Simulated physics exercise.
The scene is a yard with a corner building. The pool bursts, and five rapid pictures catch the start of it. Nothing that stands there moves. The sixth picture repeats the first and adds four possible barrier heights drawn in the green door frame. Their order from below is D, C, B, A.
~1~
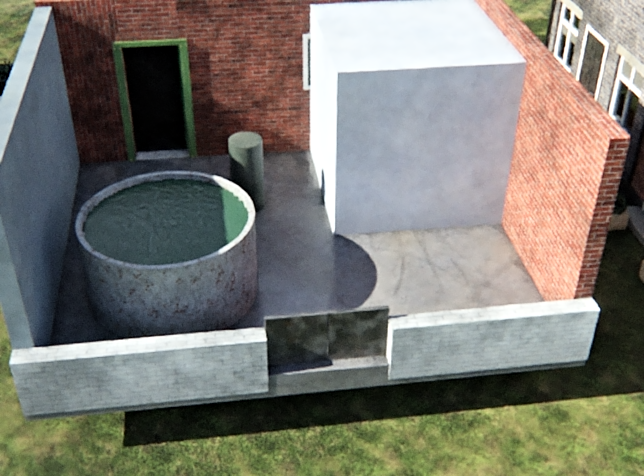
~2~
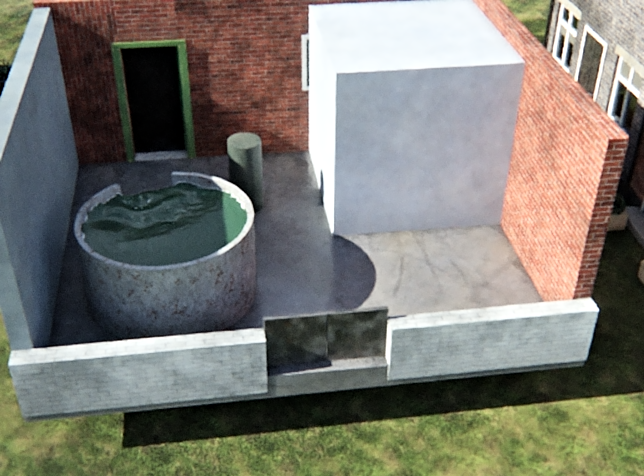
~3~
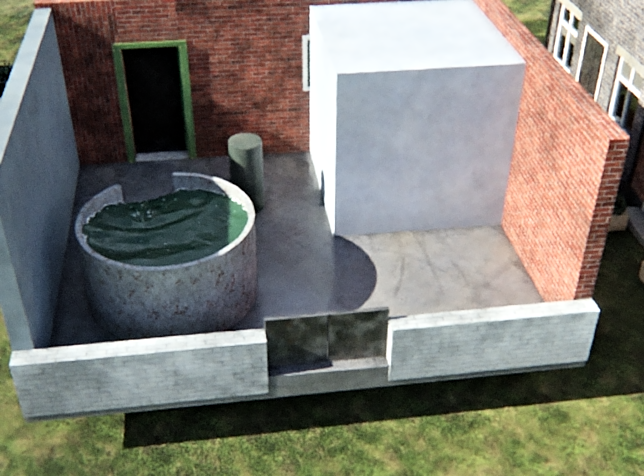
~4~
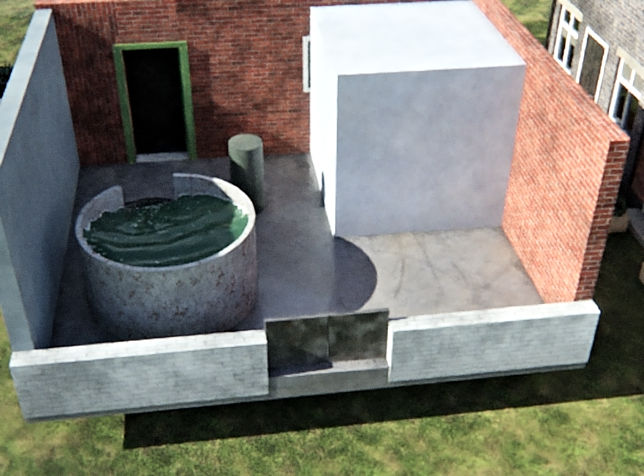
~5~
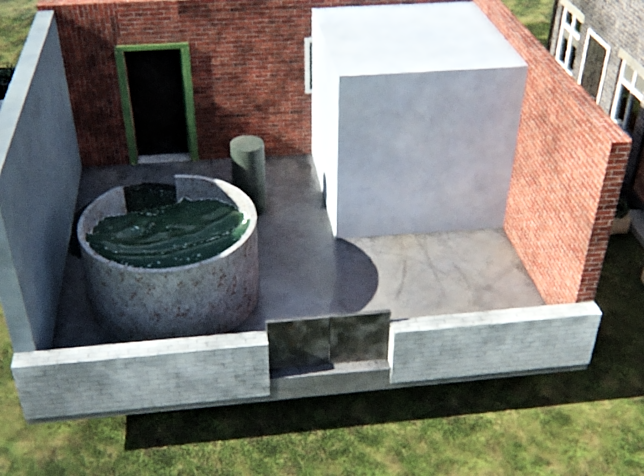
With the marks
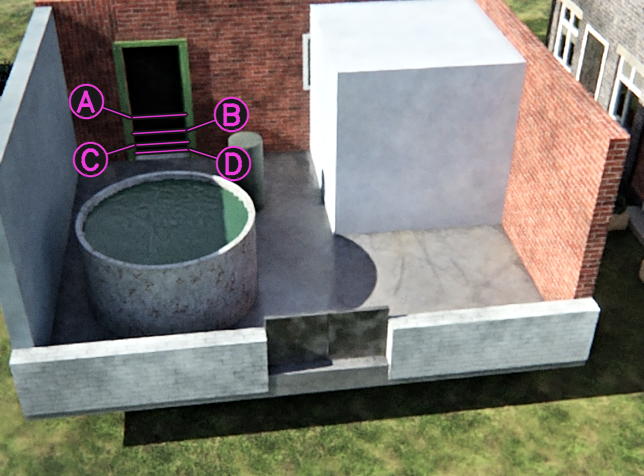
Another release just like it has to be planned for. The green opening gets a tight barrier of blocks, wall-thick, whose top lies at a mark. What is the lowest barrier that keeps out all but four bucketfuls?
Line B.
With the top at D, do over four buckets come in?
Yes, that goes wrong.
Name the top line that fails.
C it is.
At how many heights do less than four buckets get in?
Two.
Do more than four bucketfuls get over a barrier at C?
Yes, it does.
On the marked copy, A at (158, 116); B at (160, 131); C at (161, 143); D at (162, 151); from the bottom up D, C, B, A.
If A is chosen, nothing gets over.
If B is chosen, a splash gets over, under a bucket.
If C is chosen, about 13 bucketfuls get in.
If D is chosen, dozens of bucketfuls pour in.
